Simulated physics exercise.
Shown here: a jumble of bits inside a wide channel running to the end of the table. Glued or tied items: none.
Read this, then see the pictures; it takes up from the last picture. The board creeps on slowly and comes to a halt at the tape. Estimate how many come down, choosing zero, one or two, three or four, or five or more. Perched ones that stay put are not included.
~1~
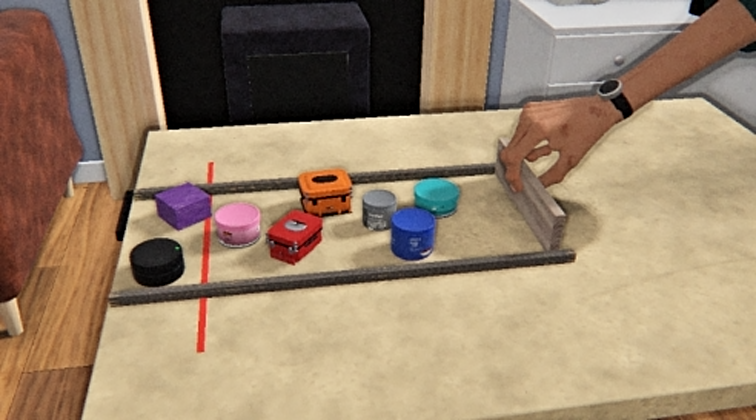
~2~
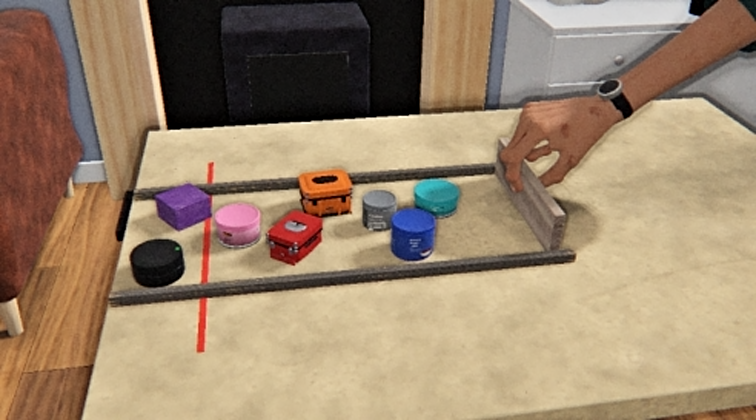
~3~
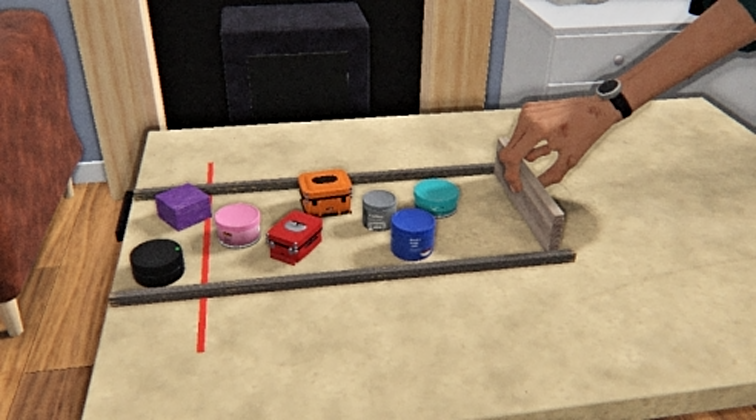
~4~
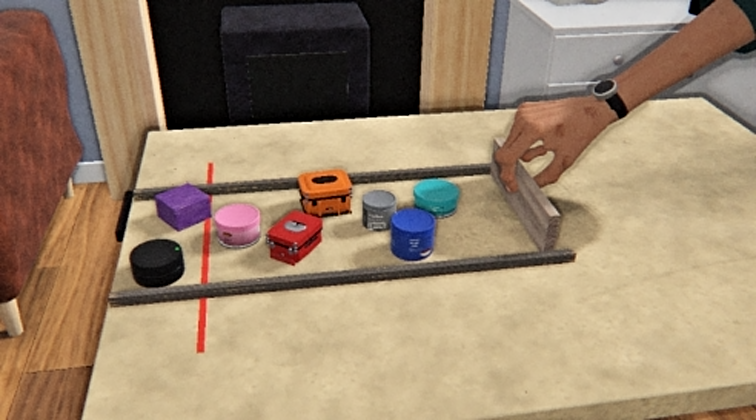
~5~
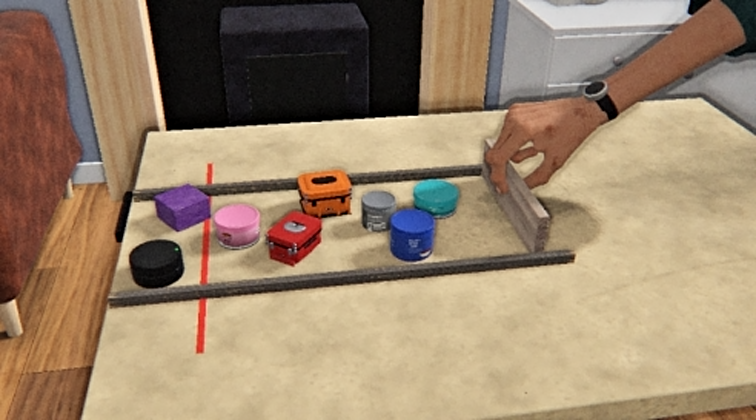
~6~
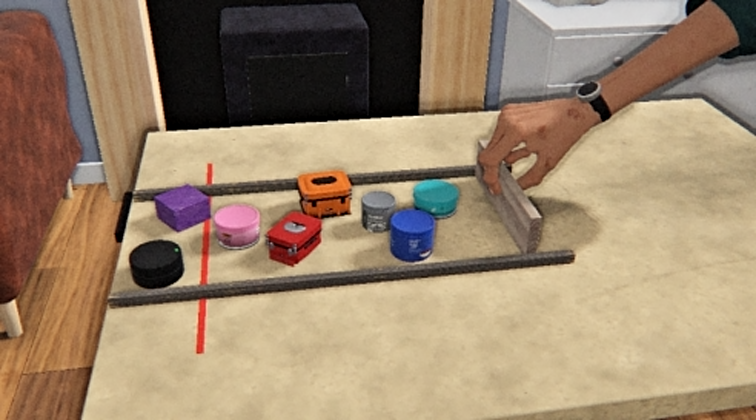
Well, a single one or a pair drops off the table this time.
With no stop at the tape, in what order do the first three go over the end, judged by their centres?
Listed earliest first, they are the black lid, then the pink tin, then the purple block.
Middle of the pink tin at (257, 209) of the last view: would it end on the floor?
It keeps its place.
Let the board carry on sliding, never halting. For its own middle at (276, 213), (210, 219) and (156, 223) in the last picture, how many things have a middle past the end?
By position: 0 / 1 / 4.
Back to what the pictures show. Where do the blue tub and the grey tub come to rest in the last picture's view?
You'll find the blue tub at roughly (177, 267) and the grey tub at roughly (186, 245).
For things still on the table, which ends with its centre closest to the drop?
The foremost one is the pink tin.
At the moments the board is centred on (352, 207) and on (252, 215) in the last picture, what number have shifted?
5 by the first point, 8 by the second.
A little later, none off yet; black lid at rest near (157, 264); purple block at rest near (183, 208); pink tin at rest near (238, 227).
Next, none off yet; black lid shifted a little near (137, 267); purple block shifted a little near (161, 210); pink tin shifted about its own width near (181, 233).
When it is over, the number that fall off is one or two; down, black lid.
